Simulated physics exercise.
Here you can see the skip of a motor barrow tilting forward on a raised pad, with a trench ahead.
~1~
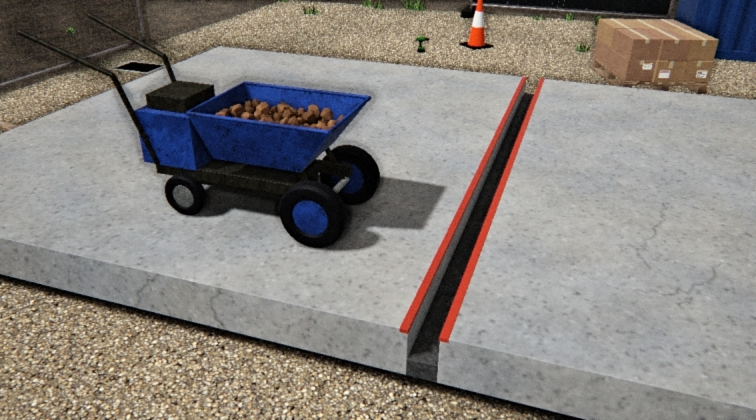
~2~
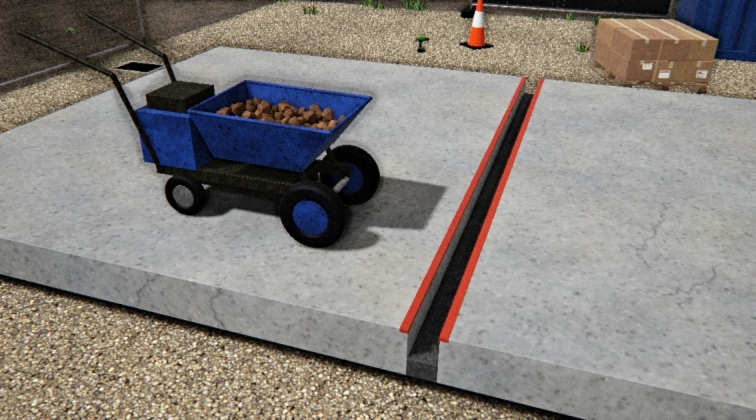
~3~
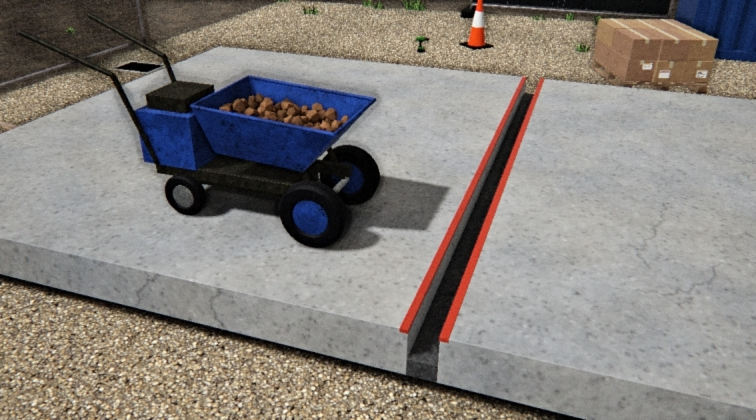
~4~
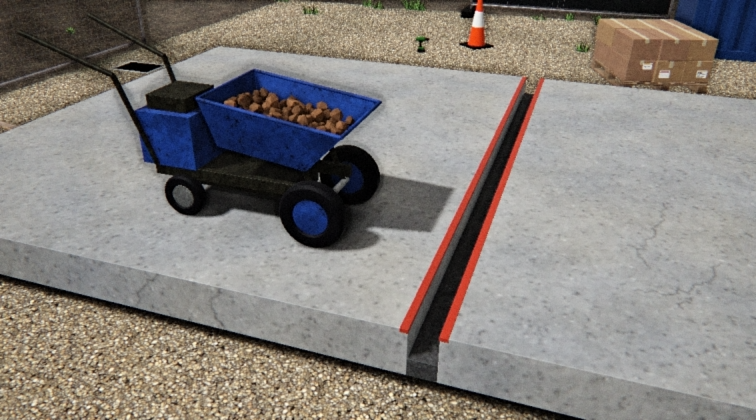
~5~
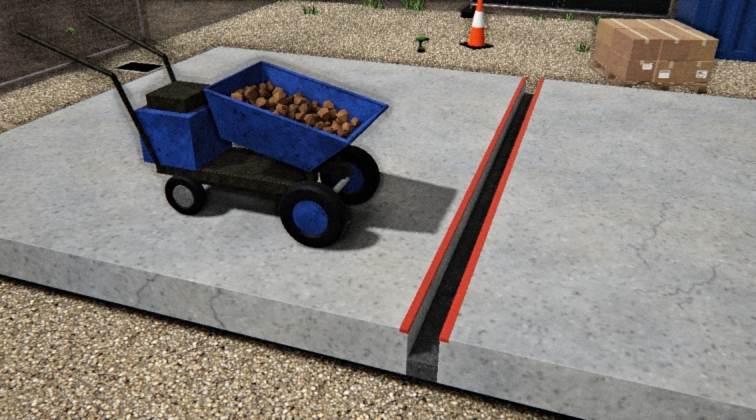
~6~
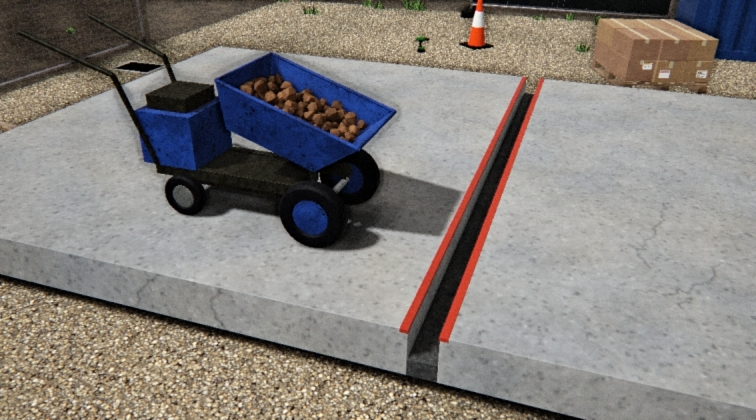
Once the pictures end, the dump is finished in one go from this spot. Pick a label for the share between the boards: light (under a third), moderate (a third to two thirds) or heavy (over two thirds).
Moderate - a third to two thirds.
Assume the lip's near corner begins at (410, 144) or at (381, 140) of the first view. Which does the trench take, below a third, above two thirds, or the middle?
Try one, under a third; try two, under a third.
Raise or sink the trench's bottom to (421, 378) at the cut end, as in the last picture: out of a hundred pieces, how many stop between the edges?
Something like 60 %.
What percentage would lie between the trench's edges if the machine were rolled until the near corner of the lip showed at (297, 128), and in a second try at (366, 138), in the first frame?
Approximately 30 per cent and 40 per cent, in that order.
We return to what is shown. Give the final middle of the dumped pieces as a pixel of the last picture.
Once nothing moves, the middle sits near (457, 239).
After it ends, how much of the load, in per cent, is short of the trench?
Roughly 30 per cent of the load.
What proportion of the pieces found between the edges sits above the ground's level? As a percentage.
Estimate: Around 20 %.
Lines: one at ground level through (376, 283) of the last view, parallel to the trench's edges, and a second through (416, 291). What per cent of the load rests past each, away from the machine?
First roughly 100 percent, then 70 percent.
Soon after the last picture, skip tipped steeply; all in the skip.
A little later, skip tipped right over; most in the skip; a small part short of the trench; a stray few in or heaped over the trench; a stray few falling.
Later still, skip tipped right over; a small part in the skip; about a quarter short of the trench; about half in or heaped over the trench; a small part beyond it.
By the end, skip tipped right over; a stray few in the skip; about a third short of the trench; about half in or heaped over the trench; a small part beyond it.
